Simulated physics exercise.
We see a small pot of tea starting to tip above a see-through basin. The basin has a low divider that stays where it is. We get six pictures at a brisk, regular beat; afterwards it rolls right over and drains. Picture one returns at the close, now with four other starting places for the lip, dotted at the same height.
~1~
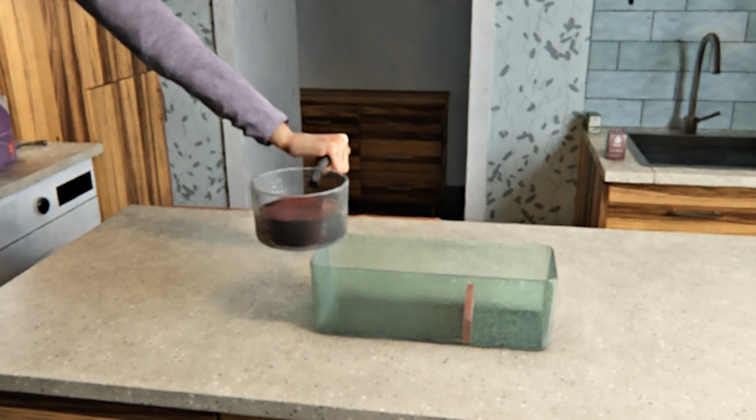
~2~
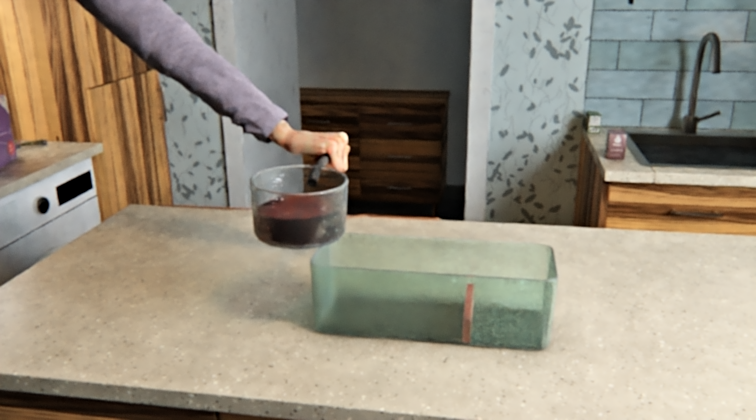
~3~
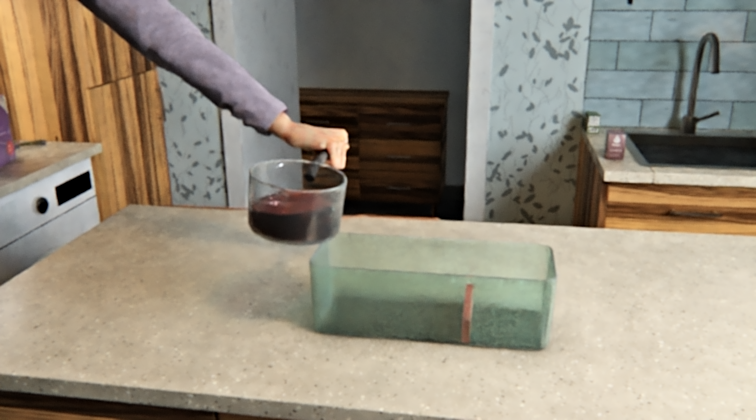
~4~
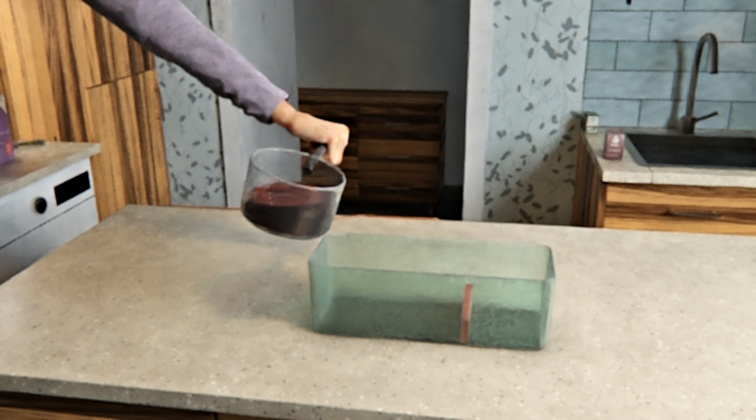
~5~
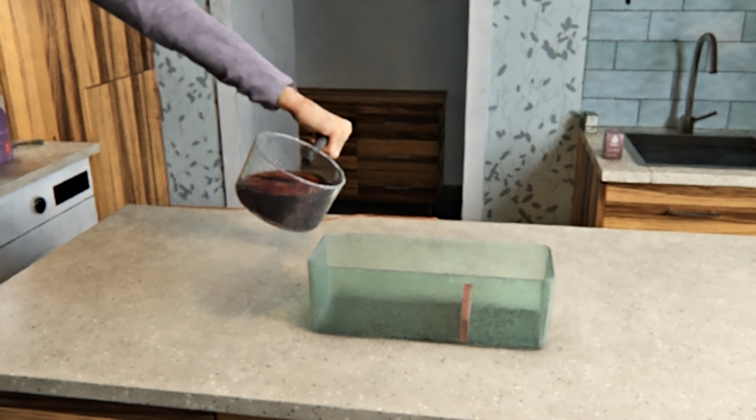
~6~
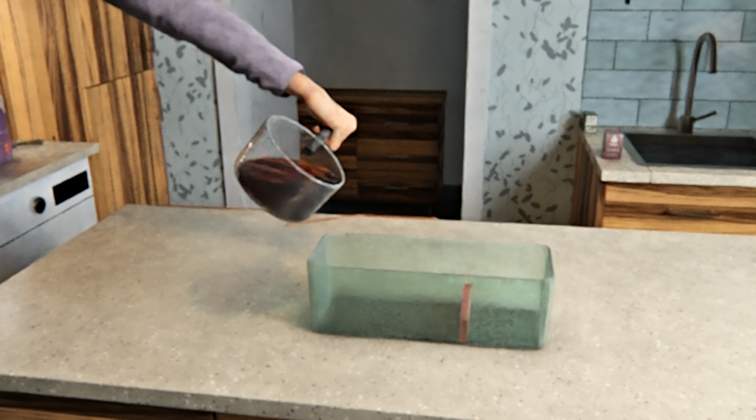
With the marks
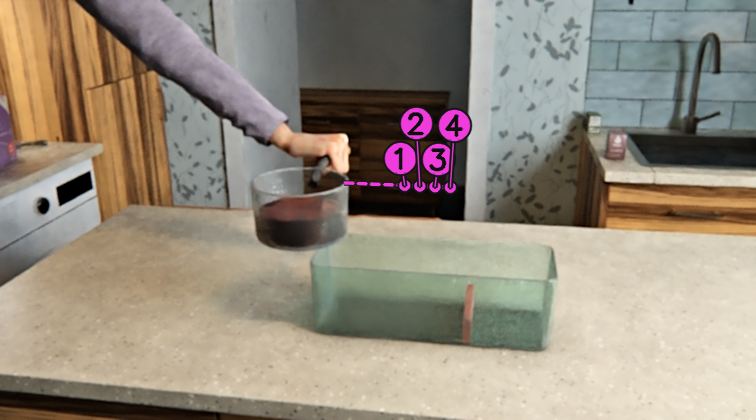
A hand in a purple sleeve held a small glass pot of dark tea above a see-through greenish basin on a counter, then steadily tilted it to the right, with nothing leaving the pot.
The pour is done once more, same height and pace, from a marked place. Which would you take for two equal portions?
Use dot 1.
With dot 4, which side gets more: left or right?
The right side.
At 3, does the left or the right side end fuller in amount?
More ends on the right.
On the marked copy, 1 at (404, 185); 2 at (419, 186); 3 at (434, 186); 4 at (450, 187).
Choosing 1, about 47 % ends left of the wall and 51 % right of it.
Choosing 2, about 19 % ends left of the wall and 80 % right of it.
Choosing 3, about 14 % ends left of the wall and 84 % right of it.
Choosing 4, about 15 % ends left of the wall and 83 % right of it.
